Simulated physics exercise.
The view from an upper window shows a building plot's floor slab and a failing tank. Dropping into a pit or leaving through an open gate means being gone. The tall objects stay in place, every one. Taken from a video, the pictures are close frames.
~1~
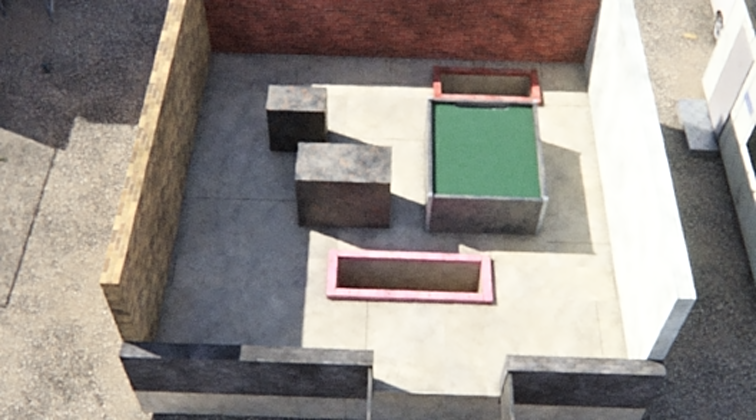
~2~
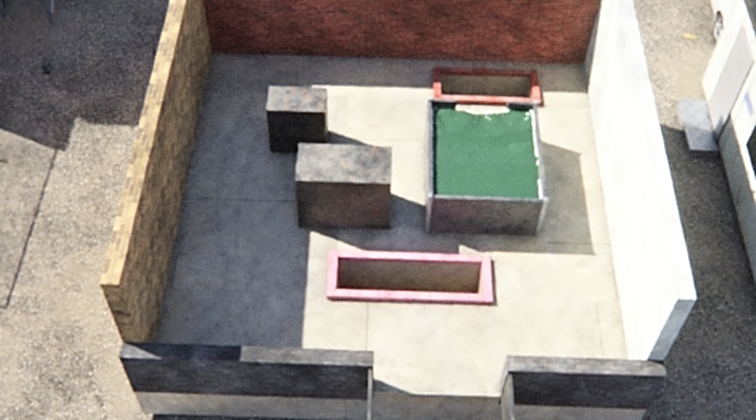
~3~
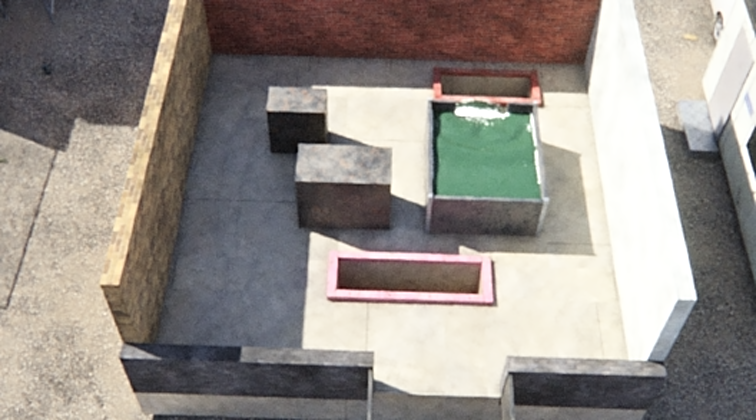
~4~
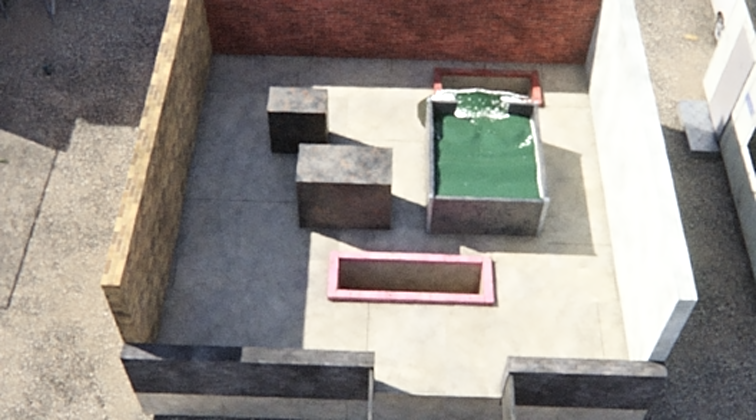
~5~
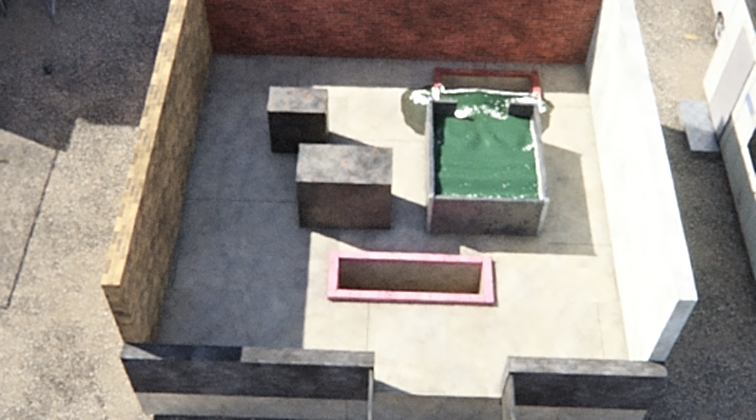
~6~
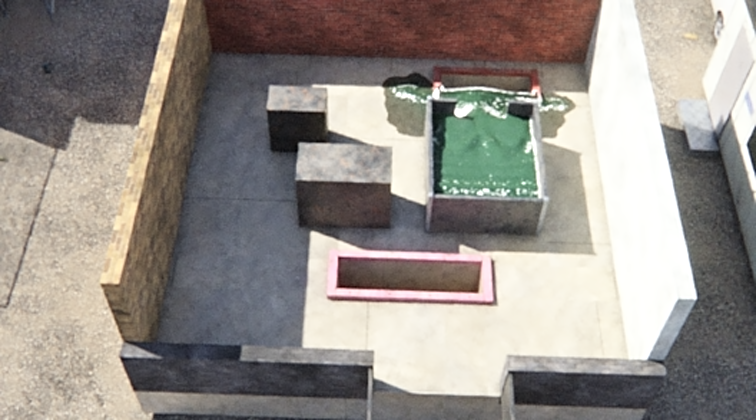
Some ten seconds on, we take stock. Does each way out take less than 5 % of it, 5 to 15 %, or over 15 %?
Outcome: As it plays out the gate never reaches five per cent. As it plays out the pink pit never reaches five per cent. As it plays out the red pit goes past fifteen per cent.
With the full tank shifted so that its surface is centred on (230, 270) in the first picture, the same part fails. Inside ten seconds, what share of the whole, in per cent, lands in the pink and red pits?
Tally in per cent: Pink pit 0, red pit 4.
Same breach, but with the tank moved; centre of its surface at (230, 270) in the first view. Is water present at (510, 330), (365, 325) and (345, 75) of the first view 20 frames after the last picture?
So, first one stays dry, second one stays dry, third one got wet.
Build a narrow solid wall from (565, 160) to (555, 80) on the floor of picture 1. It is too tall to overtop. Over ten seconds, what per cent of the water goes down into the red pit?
Red: 50 %.
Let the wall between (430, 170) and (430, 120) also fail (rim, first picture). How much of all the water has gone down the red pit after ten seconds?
Roughly 0 per cent goes to the red pit.
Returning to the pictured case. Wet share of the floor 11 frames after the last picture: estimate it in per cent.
By my count, 20 percent.
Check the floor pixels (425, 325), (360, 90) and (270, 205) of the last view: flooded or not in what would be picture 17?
Note - in order: Not inundated / inundated / not inundated.
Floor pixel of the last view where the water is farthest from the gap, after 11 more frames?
I'd say near (213, 54).
A moment on, water covers 15 % of the floor; the gate 0 %, the pink pit 0 %, the red pit 16 %.
Next, water covers 20 % of the floor; the gate 0 %, the pink pit 0 %, the red pit 28 %.
Then, water covers 30 % of the floor; the gate 0 %, the pink pit 0 %, the red pit 37 %.
Later, water covers 55 % of the floor; the gate 0 %, the pink pit 0 %, the red pit 45 %.
In the end, water covers 80 % of the floor; the gate 0 %, the pink pit 0 %, the red pit 47 %.
